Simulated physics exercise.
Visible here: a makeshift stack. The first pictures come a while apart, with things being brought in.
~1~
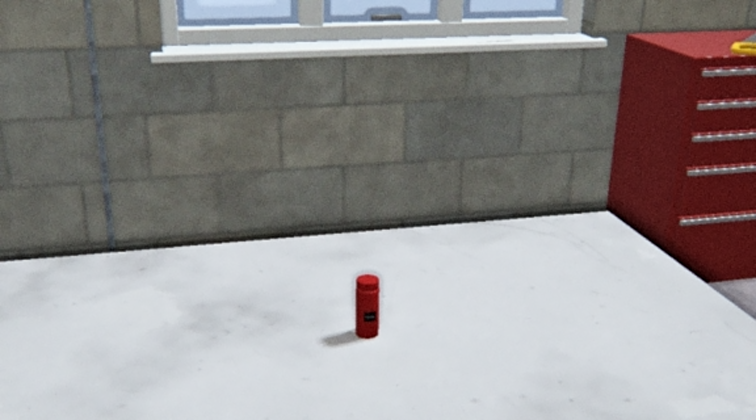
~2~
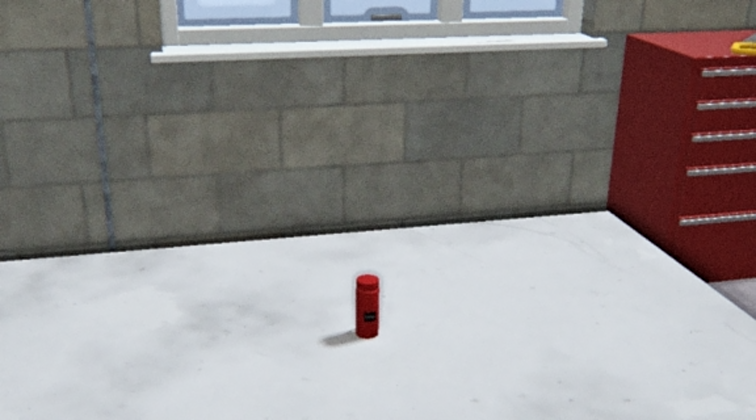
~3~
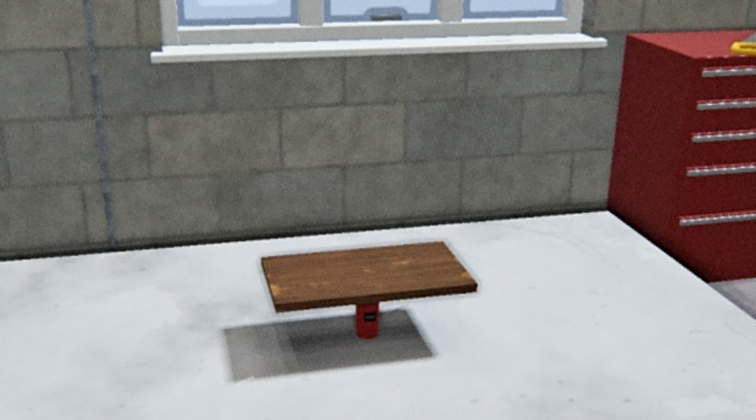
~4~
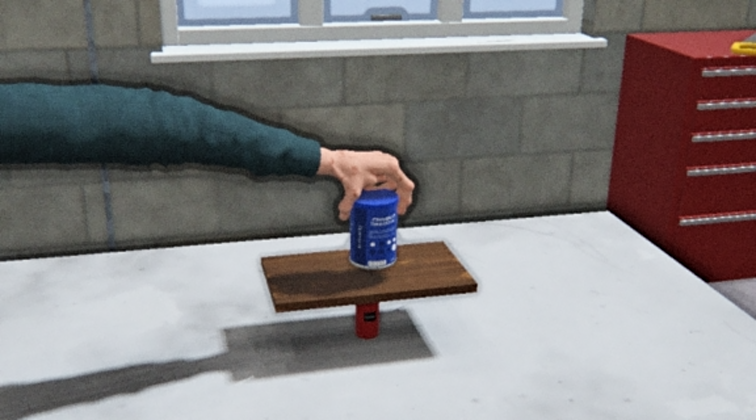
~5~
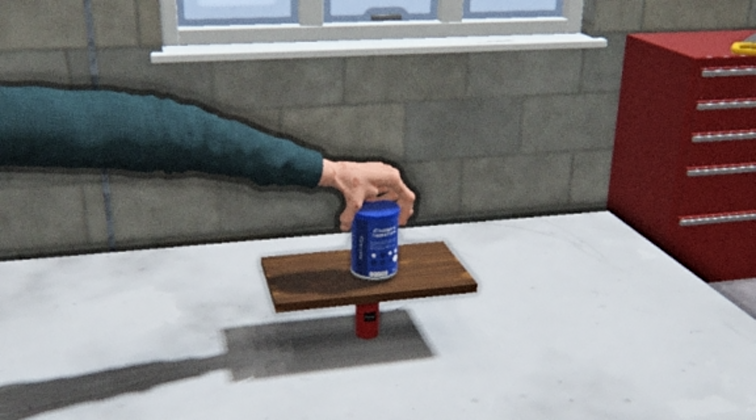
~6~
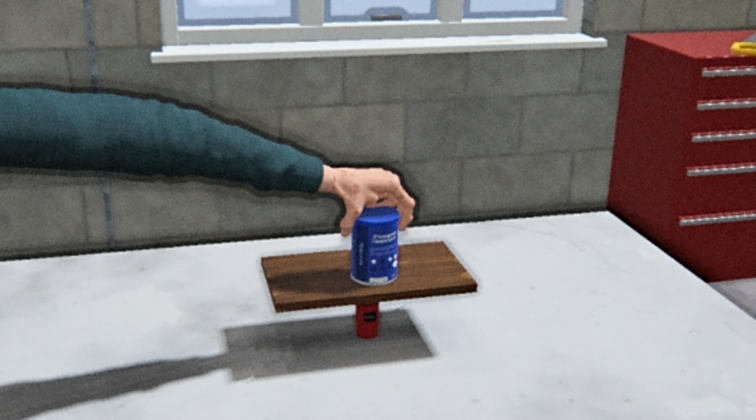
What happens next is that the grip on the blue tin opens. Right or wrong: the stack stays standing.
Right.
Then, 0.30 s on from there, no change.
Then, 0.70 s on from there, blue tin resting near (375, 246).
In the end, all 3 unmoved. At the end, from the last picture's camera, blue tin near (375, 246). The stack keeps its balance.
